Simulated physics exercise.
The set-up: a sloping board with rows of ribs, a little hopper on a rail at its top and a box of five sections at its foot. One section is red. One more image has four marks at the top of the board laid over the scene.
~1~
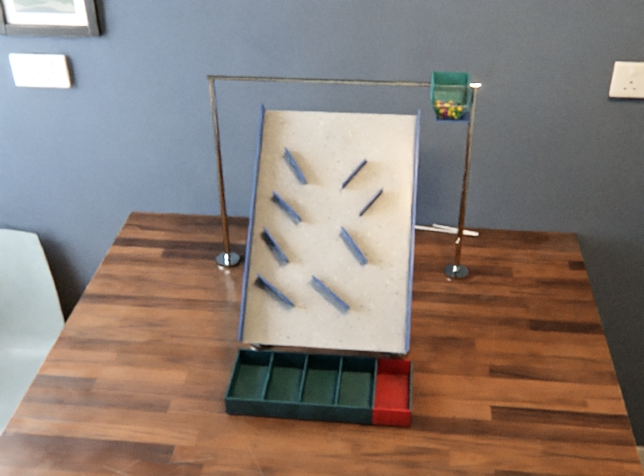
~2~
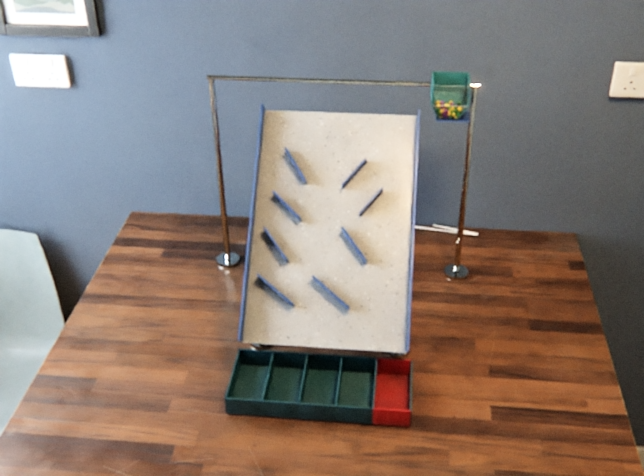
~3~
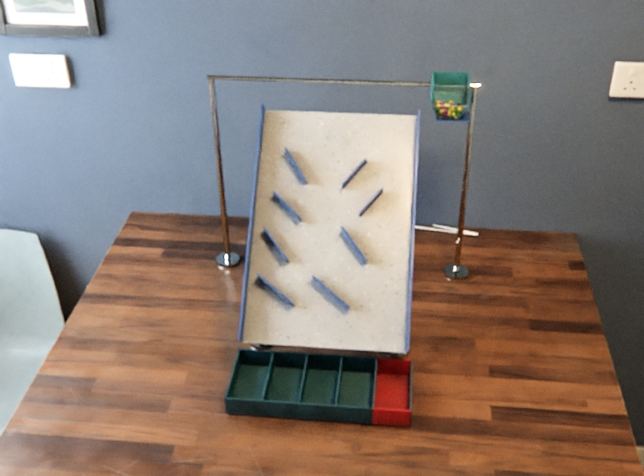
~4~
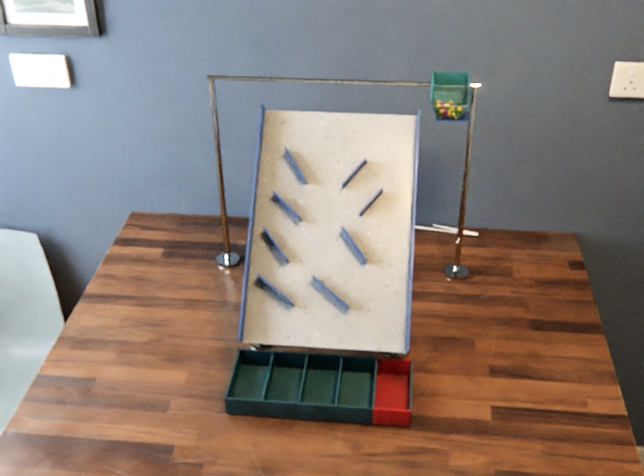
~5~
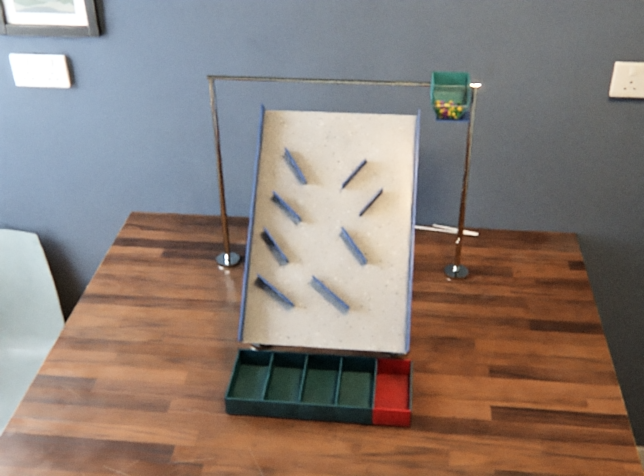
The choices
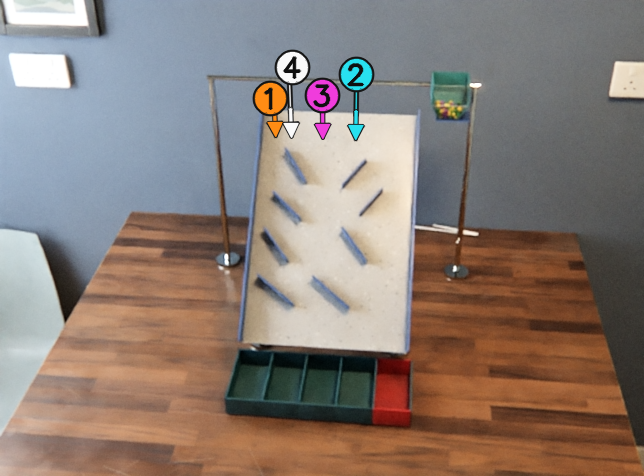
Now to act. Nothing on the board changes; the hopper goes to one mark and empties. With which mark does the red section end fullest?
Take 3.
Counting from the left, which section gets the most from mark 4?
It is the fifth one.
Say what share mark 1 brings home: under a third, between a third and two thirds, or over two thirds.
It is under a third.
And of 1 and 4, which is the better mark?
The answer is 4.
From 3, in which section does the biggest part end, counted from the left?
It is the fifth one.
On the marked copy, mark 1 meets the board at (275, 131); mark 2 meets the board at (355, 134); mark 3 meets the board at (322, 133); mark 4 meets the board at (291, 132).
For mark 1, about a quarter in the red section, about half in other sections, about a quarter outside the box.
For mark 2, a small part in the red section, about two thirds in other sections, about a quarter outside the box.
For mark 3, about two thirds in the red section, a small part in other sections, about a quarter outside the box.
For mark 4, about half in the red section, about a quarter in other sections, about a quarter outside the box.
